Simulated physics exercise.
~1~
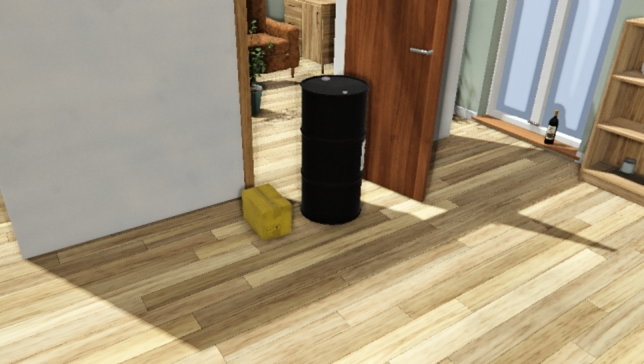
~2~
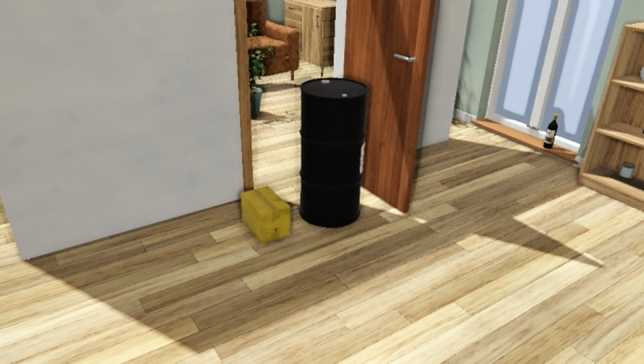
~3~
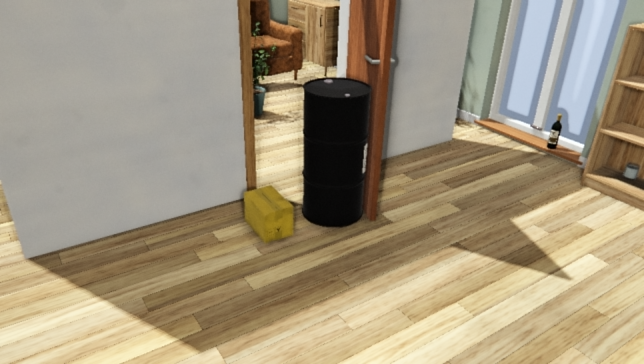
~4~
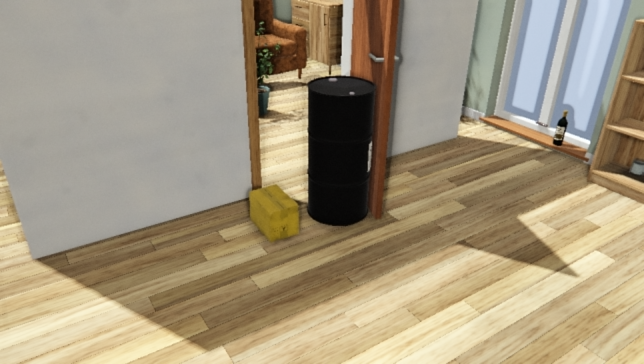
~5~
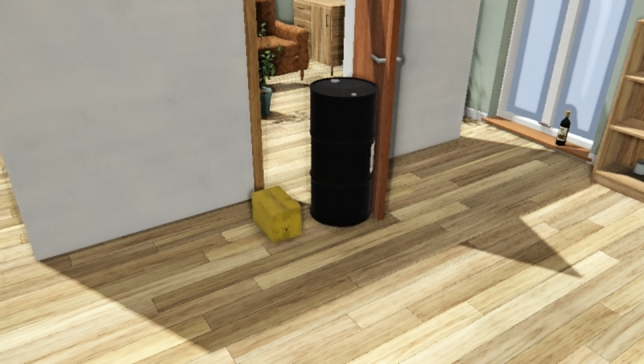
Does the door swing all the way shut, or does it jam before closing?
It jams before closing. The door comes to rest beside the black drum, still well open.
